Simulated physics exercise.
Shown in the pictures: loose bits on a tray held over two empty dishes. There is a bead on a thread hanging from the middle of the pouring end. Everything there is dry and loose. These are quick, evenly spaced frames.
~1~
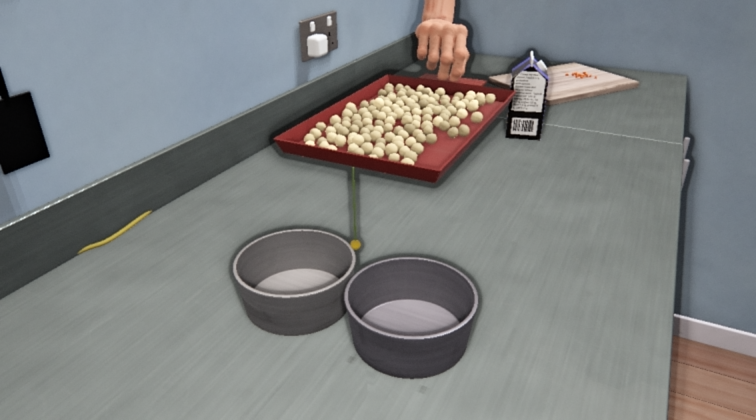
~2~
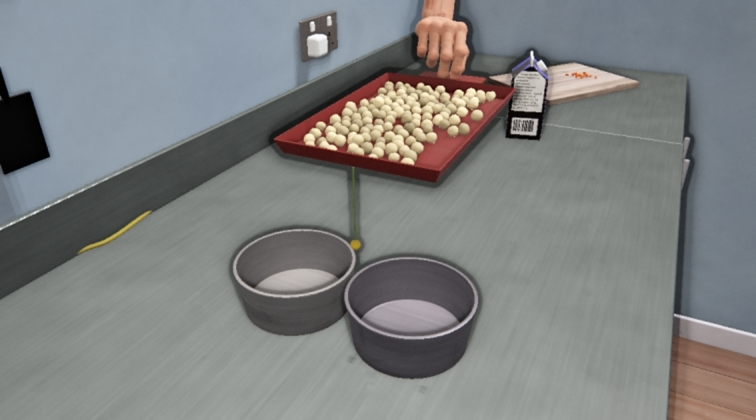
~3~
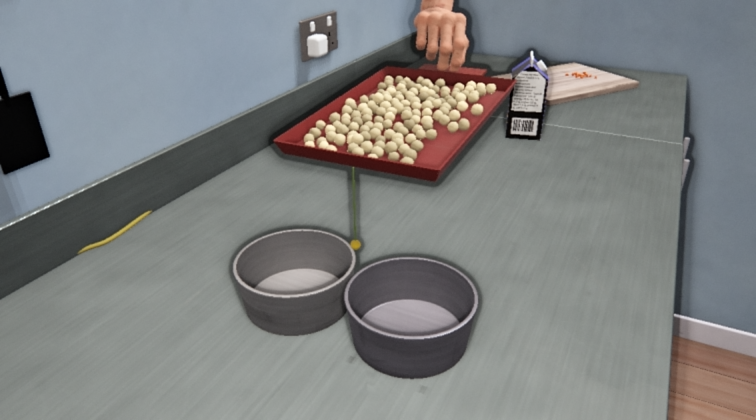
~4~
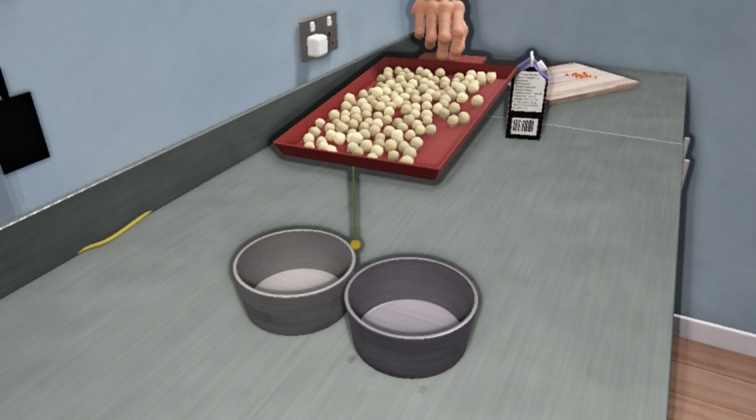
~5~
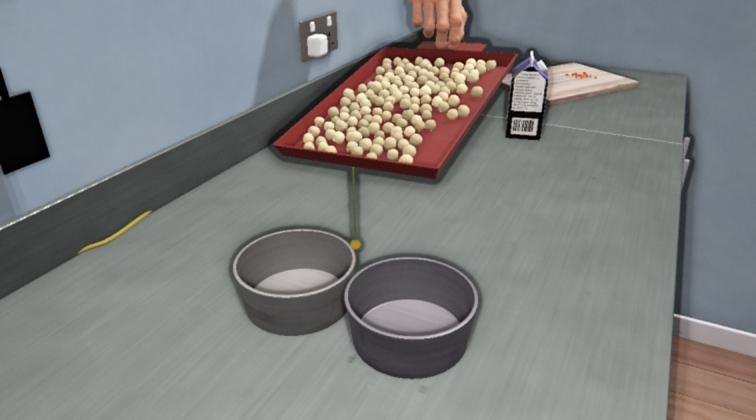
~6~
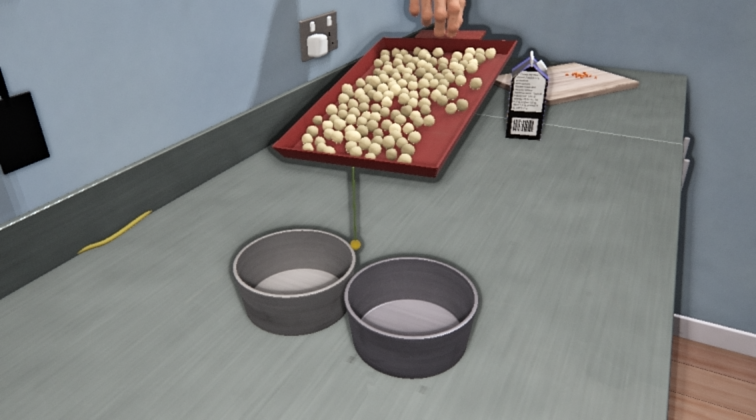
Hand slowly raising the far end of a red tray of macadamia nuts above two empty grey dishes on a counter.
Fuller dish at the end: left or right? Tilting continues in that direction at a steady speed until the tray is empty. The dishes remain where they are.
The left one fills more.
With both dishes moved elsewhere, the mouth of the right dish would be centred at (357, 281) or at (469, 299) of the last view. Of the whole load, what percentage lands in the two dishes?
About 100 % and 50 %.
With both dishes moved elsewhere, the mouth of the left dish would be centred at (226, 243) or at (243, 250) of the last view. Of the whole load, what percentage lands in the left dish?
40 %, 50 %.
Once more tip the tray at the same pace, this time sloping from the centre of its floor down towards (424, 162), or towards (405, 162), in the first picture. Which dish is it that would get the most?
In turn: The right one; right.
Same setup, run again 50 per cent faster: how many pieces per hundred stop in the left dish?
I'd expect near 80 per cent.
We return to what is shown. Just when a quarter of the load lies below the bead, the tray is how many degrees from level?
The angle is around 75°.
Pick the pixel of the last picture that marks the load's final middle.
The centre settles at about (293, 296).
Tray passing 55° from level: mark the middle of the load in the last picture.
(339, 112).
Just after the last frame, tray tipped steeply; almost all on the tray; just a few in the air.
A moment on, tray tipped right over; about a tenth on the tray; about a tenth in the right dish; roughly two thirds in the left dish; about a tenth outside both; about a tenth in the air.
Further on, tray tipped past a quarter turn; about a tenth in the right dish; the larger part in the left dish; about a tenth outside both.
When it is over, tray tipped past a quarter turn; about a tenth in the right dish; the larger part in the left dish; about a tenth outside both.
